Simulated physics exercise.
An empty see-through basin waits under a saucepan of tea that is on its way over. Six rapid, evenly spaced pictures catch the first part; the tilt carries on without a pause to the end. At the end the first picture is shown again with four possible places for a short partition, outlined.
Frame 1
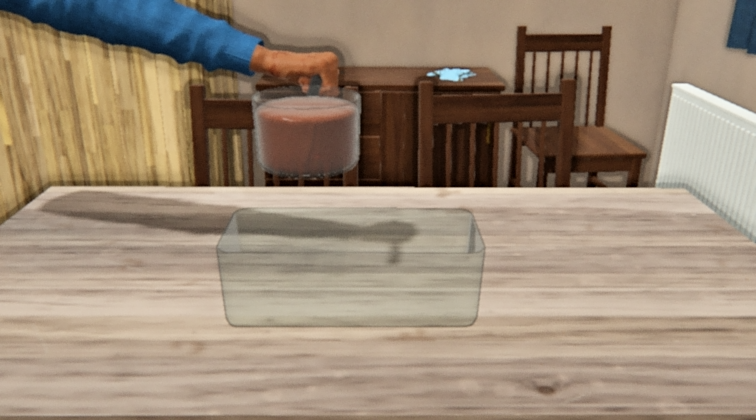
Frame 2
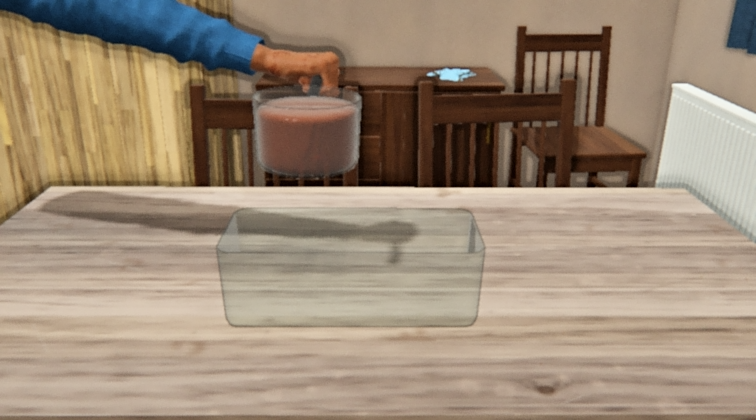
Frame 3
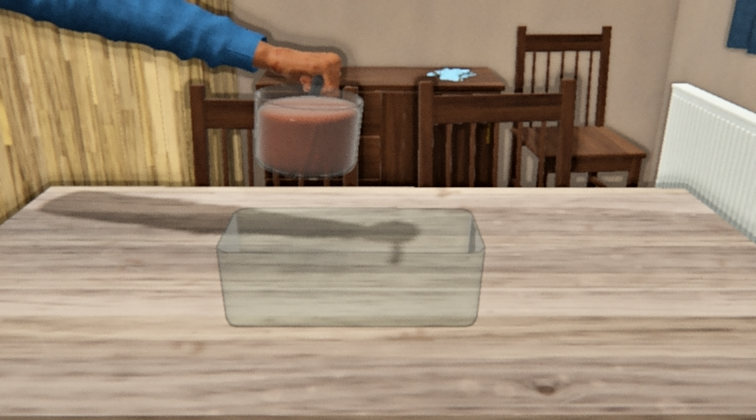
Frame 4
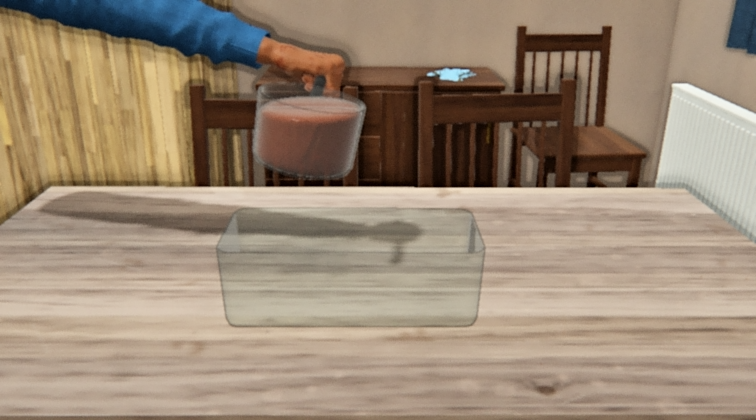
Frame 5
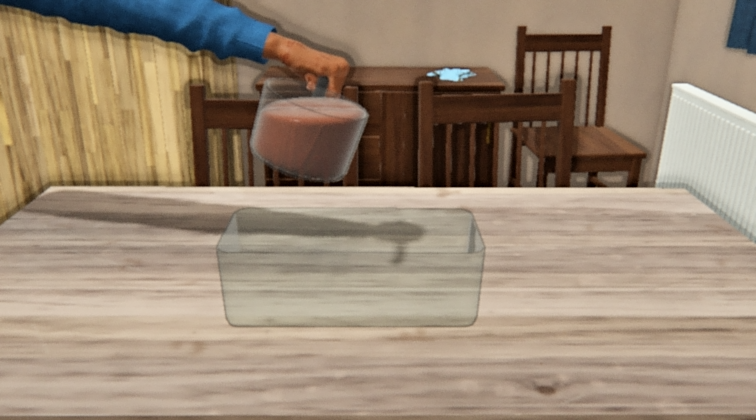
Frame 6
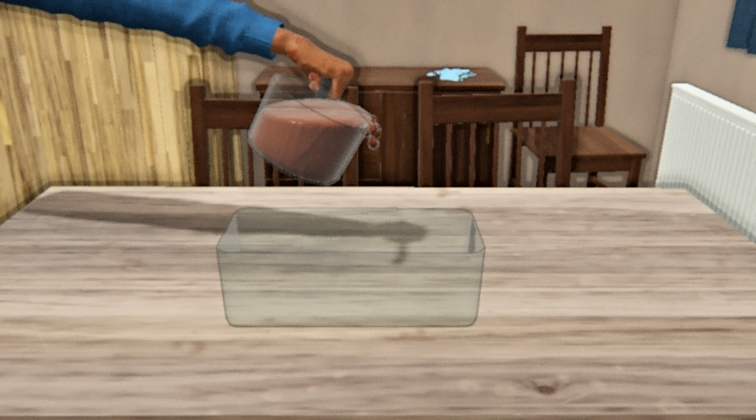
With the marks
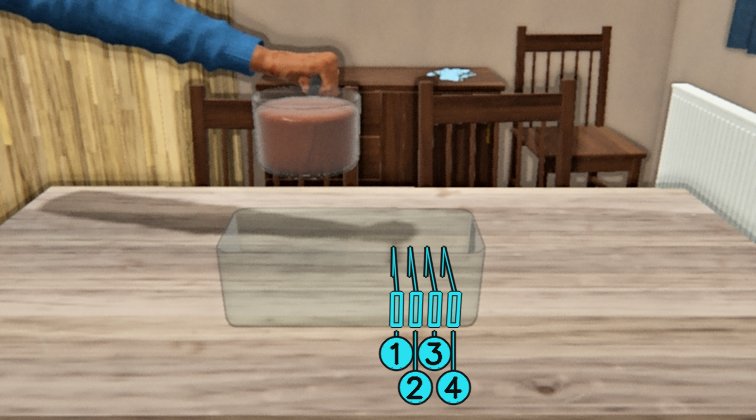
A hand tilts a clear container of reddish-brown liquid rightward until some slips over its lip.
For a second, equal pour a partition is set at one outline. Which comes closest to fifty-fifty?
2 is best.
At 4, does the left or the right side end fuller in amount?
The left side.
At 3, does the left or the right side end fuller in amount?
More ends on the left.
On the marked copy, 1 at (396, 331); 2 at (415, 331); 3 at (434, 331); 4 at (453, 331).
Choosing 1, about 24 % ends left of the wall and 75 % right of it.
Choosing 2, about 46 % ends left of the wall and 53 % right of it.
Choosing 3, about 75 % ends left of the wall and 24 % right of it.
Choosing 4, about 97 % ends left of the wall and 2 % right of it.
